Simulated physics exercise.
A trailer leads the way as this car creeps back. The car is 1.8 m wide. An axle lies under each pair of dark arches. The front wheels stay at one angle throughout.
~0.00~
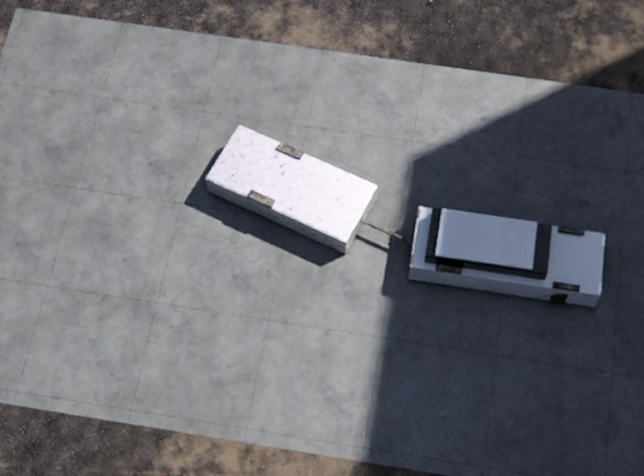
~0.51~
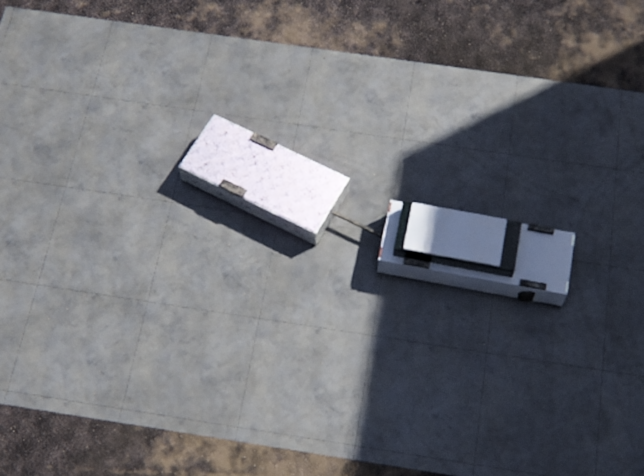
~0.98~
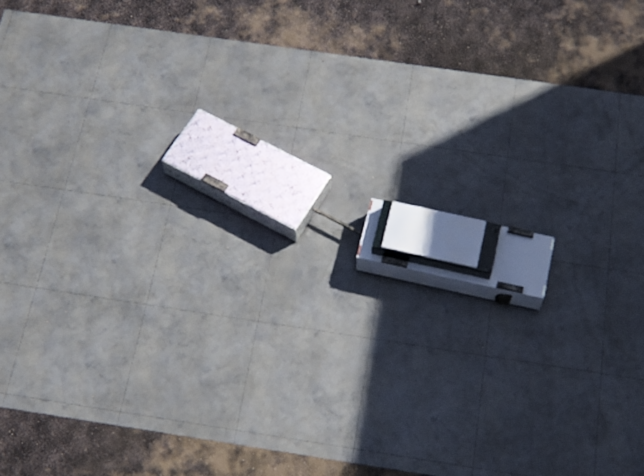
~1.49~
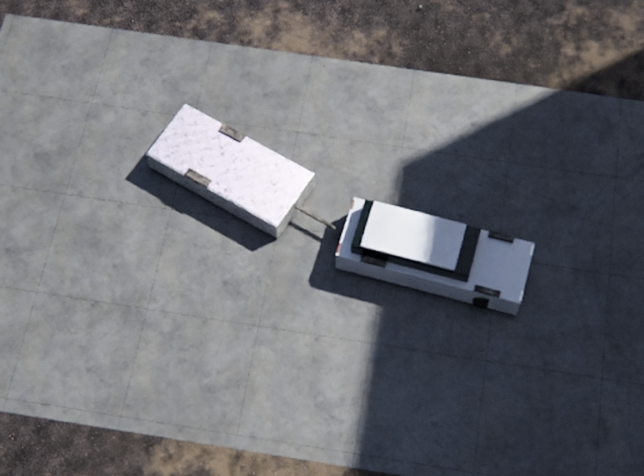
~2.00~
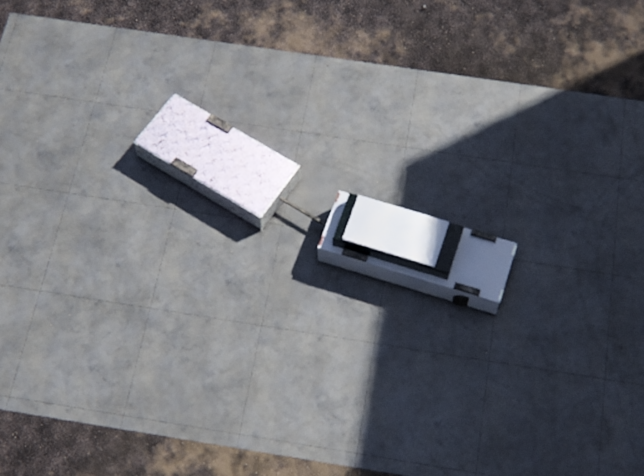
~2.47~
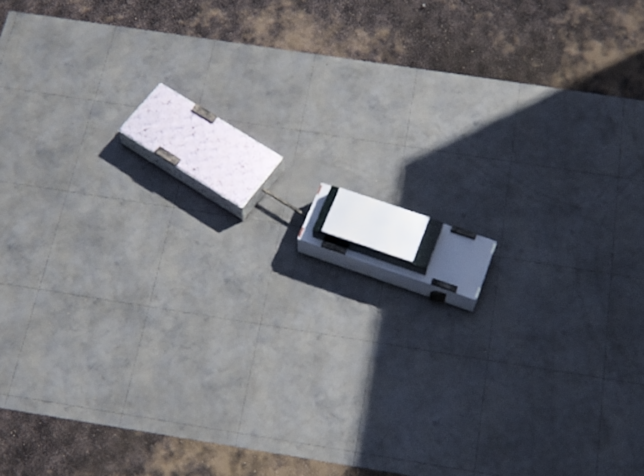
On a grey paved strip bordered by rough brown ground, seen from above, a white car sits partly in a large shadow, coupled to a pale box-shaped trailer. The car backs steadily leftward, pushing the trailer ahead toward the upper left, and most of the car emerges into sunlight.
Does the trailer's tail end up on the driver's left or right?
The tail folds to the car's right-hand side.
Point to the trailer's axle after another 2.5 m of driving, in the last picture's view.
Around (118, 88).
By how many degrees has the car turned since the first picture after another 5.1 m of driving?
About 32°.
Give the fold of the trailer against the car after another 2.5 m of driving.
About 10° to the car's left.
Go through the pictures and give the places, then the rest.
The first frame shows car's middle (512, 243), trailer's axle (276, 175); tail 17° to the car's left; front wheels 12° left.
The second frame shows car's middle (481, 239), trailer's axle (249, 165); tail 17° to the car's left.
The third frame shows car's middle (460, 240), trailer's axle (231, 160); tail 16° to the car's left.
The fourth frame shows car's middle (439, 242), trailer's axle (215, 155); tail 16° to the car's left.
The fifth frame shows car's middle (421, 238), trailer's axle (202, 145); tail 15° to the car's left.
The sixth frame shows car's middle (400, 233), trailer's axle (186, 135); tail 14° to the car's left.
By 4.8 s, the tail is 8° to the car's left, the car has turned 22° and the trailer's axle is at (118, 88) of the last picture.
By 7.1 s, the tail is 4° to the car's right, the car has turned 32° and the trailer's axle is at (53, 40) of the last picture.
By 9.4 s, the tail is 24° to the car's right, the car has turned 43° and the trailer's axle is out of the picture.
By 11.7 s, the tail is 60° to the car's right, the car has turned 53° and the trailer's axle is out of the picture; it has jack-knifed.
